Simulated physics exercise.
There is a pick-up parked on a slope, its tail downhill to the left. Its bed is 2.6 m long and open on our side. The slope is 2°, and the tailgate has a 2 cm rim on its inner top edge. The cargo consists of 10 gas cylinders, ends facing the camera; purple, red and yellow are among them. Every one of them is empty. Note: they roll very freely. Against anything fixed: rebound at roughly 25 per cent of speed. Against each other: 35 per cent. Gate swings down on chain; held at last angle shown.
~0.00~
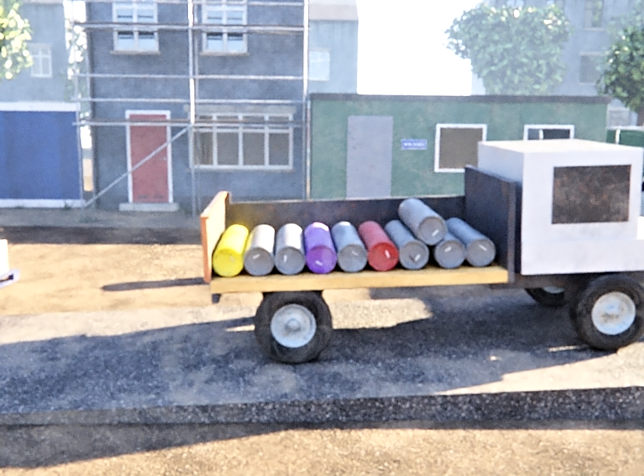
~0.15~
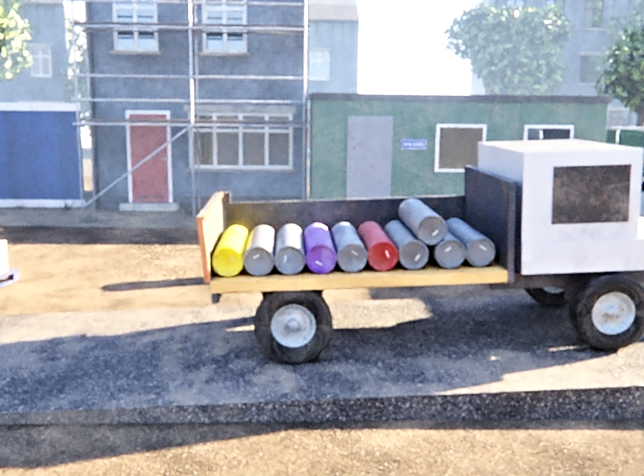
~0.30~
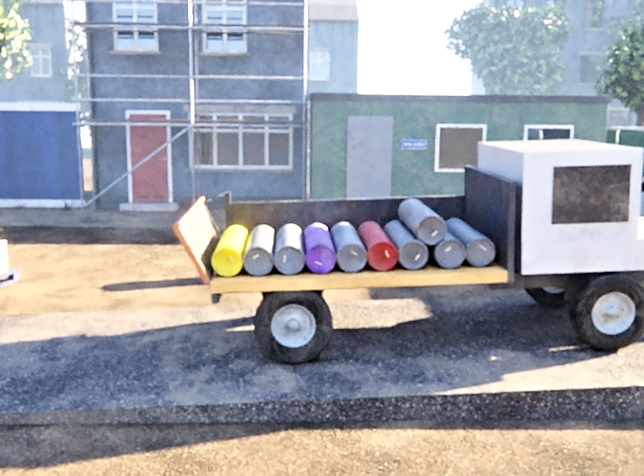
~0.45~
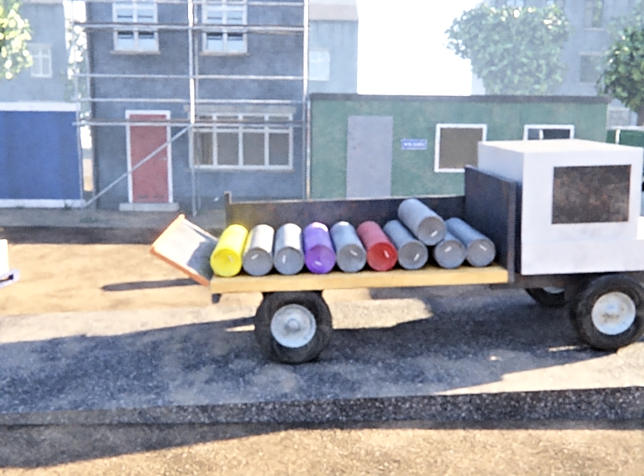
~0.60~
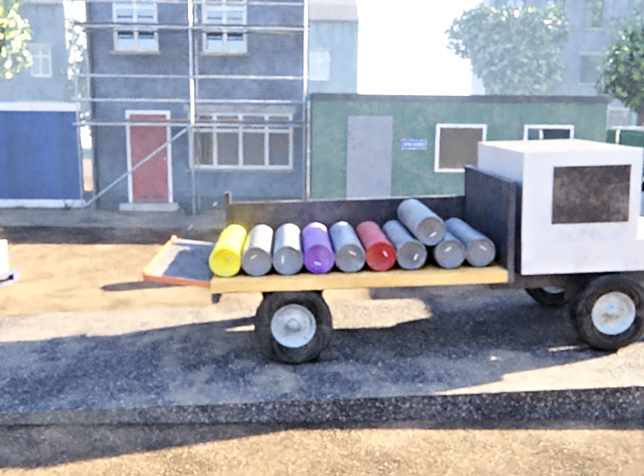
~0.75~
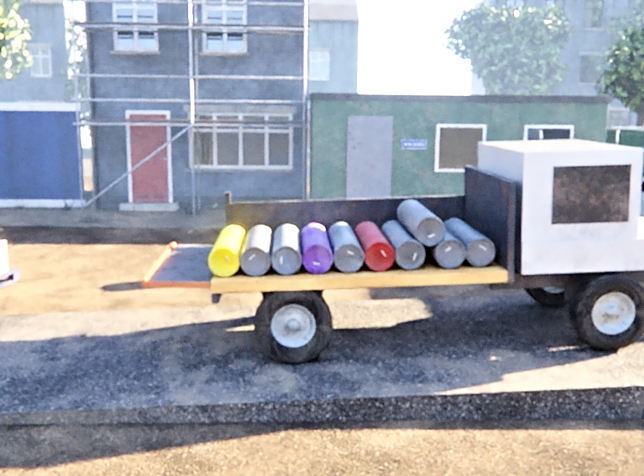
The video shows a small flatbed truck parked before buildings, its bed carrying grey, yellow, purple and red cylinders. The tailgate on the left swings outward and down from upright to nearly level, while the cylinders barely move.
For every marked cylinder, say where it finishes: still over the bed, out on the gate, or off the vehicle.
Purple finishes still over the bed. Red finishes still over the bed. Yellow finishes out on the gate.
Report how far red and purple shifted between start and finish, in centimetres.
Estimates - red near 60, purple near 60.
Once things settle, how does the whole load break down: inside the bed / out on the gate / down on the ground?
8 / 2 / 0.
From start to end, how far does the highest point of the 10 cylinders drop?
20 cm.
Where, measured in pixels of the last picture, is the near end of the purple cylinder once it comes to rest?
It comes to rest at about (252, 261).
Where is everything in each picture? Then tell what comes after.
The first picture shows purple (321, 259), red (383, 257), yellow (227, 262); gate 88° above level, tip at (204, 218); 9 of the 10 make up the bottom layer on the bed.
The second picture shows purple (321, 259), red (383, 257), yellow (227, 262); gate 84° above level, tip at (200, 219).
The third picture shows purple (321, 259), red (383, 257), yellow (227, 262); gate 62° above level, tip at (176, 227).
The fourth picture shows purple (320, 259), red (382, 257), yellow (226, 262); gate 32° above level, tip at (152, 251).
The fifth picture shows purple (319, 259), red (381, 257), yellow (225, 262); gate 7° above level, tip at (145, 277).
The sixth picture shows purple (318, 259), red (380, 257), yellow (224, 262); gate 1° above level, tip at (145, 284).
By 1.0 s, purple is on the bed, 95 cm short of the hinge, rolling left; red is on the bed, 150 cm short of the hinge, rolling left; yellow is on the bed, 10 cm short of the hinge, rolling left; 0 gone off the back.
By 1.2 s, purple is on the bed, 90 cm short of the hinge, rolling left; red is on the bed, 145 cm short of the hinge, rolling left; yellow is on the bed, 5 cm short of the hinge, rolling left; 0 gone off the back.
By 1.5 s, purple is on the bed, 85 cm short of the hinge, rolling left; red is on the bed, 140 cm short of the hinge, rolling left; yellow is on the bed, 5 cm short of the hinge, rolling left; 0 gone off the back.
By 1.7 s, purple is on the bed, 80 cm short of the hinge, rolling left; red is on the bed, 135 cm short of the hinge, rolling left; yellow is on the gate, 5 cm past the hinge, rolling left; 0 gone off the back.
Finally (4.8 s), purple is on the bed, 35 cm short of the hinge; red is on the bed, 90 cm short of the hinge; yellow is on the gate, 45 cm past the hinge; 0 gone off the back.
